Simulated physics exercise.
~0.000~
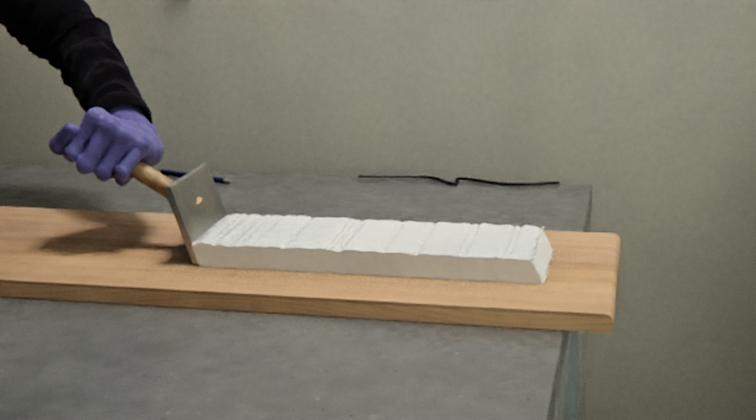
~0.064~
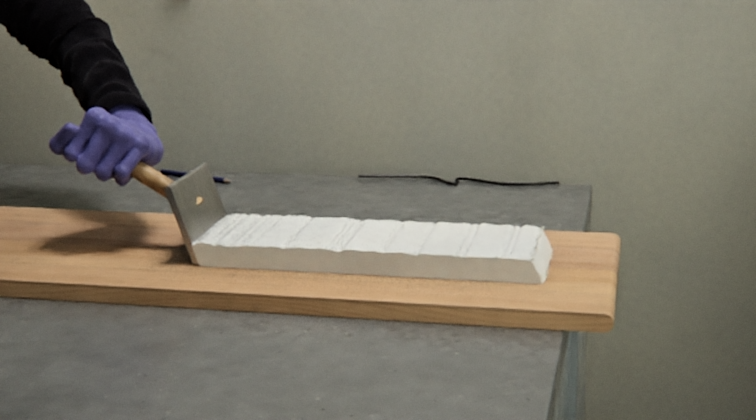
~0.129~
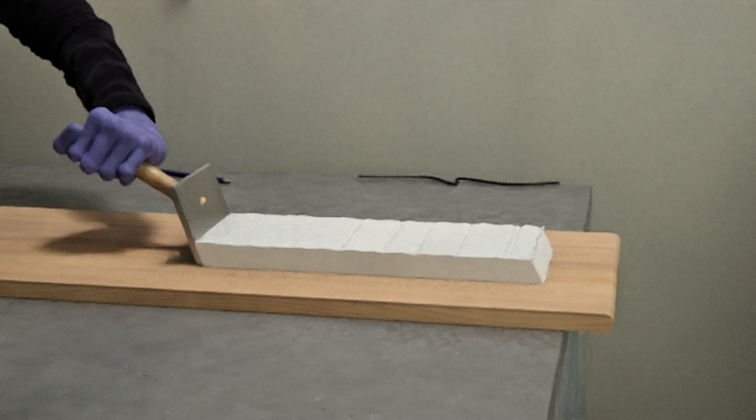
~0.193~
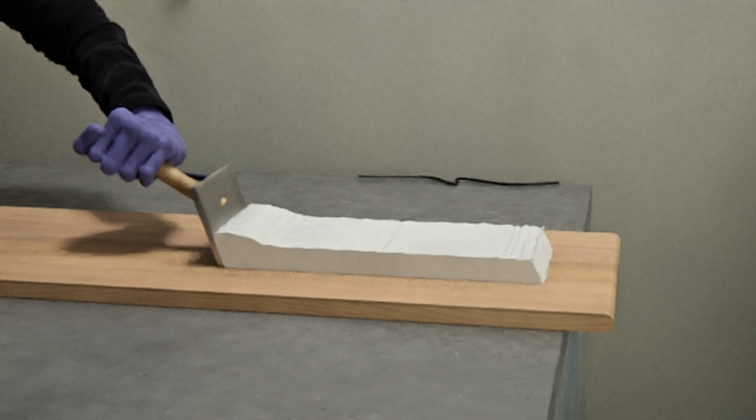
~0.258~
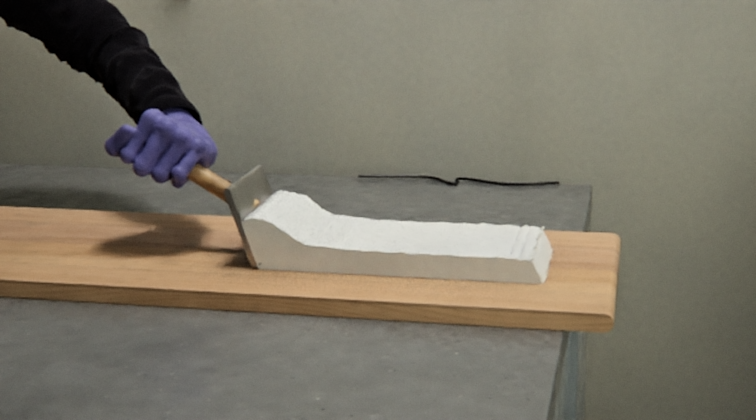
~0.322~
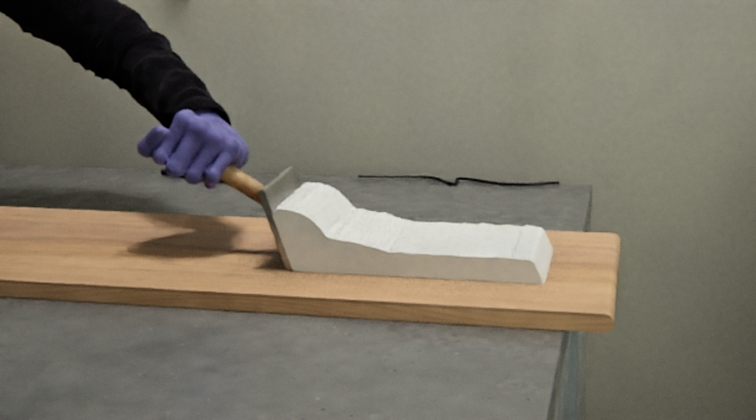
On a grey tabletop against a plain grey-green wall, seen from the front and slightly above by a still camera, a pale wooden board lies lengthwise. A long white block of powder rests on it, with a purple-gloved hand in a dark sleeve gripping a wooden-handled metal blade at its left end and a thin black strand behind. After staying still, the hand pushes the blade steadily rightward, heaping the powder into a growing hump.
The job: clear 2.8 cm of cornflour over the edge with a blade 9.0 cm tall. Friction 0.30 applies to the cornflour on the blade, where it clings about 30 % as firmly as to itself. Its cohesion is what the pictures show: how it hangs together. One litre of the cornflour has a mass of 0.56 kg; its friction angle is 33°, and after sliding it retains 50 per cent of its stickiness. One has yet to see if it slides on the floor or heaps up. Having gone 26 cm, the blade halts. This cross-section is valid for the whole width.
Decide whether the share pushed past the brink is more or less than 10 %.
Outcome: A fraction past the 10 % line.
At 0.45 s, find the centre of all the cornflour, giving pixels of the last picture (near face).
Around (436, 257).
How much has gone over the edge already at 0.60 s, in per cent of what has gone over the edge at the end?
Some 0 per cent.
By 0.45 s, 0 % has gone over the edge.
By 0.60 s, 0 % has gone over the edge.
By 0.75 s, 15 % has gone over the edge.
By 0.90 s, 21 % has gone over the edge.
By 1.34 s, at the end, 22 % has gone over the edge.
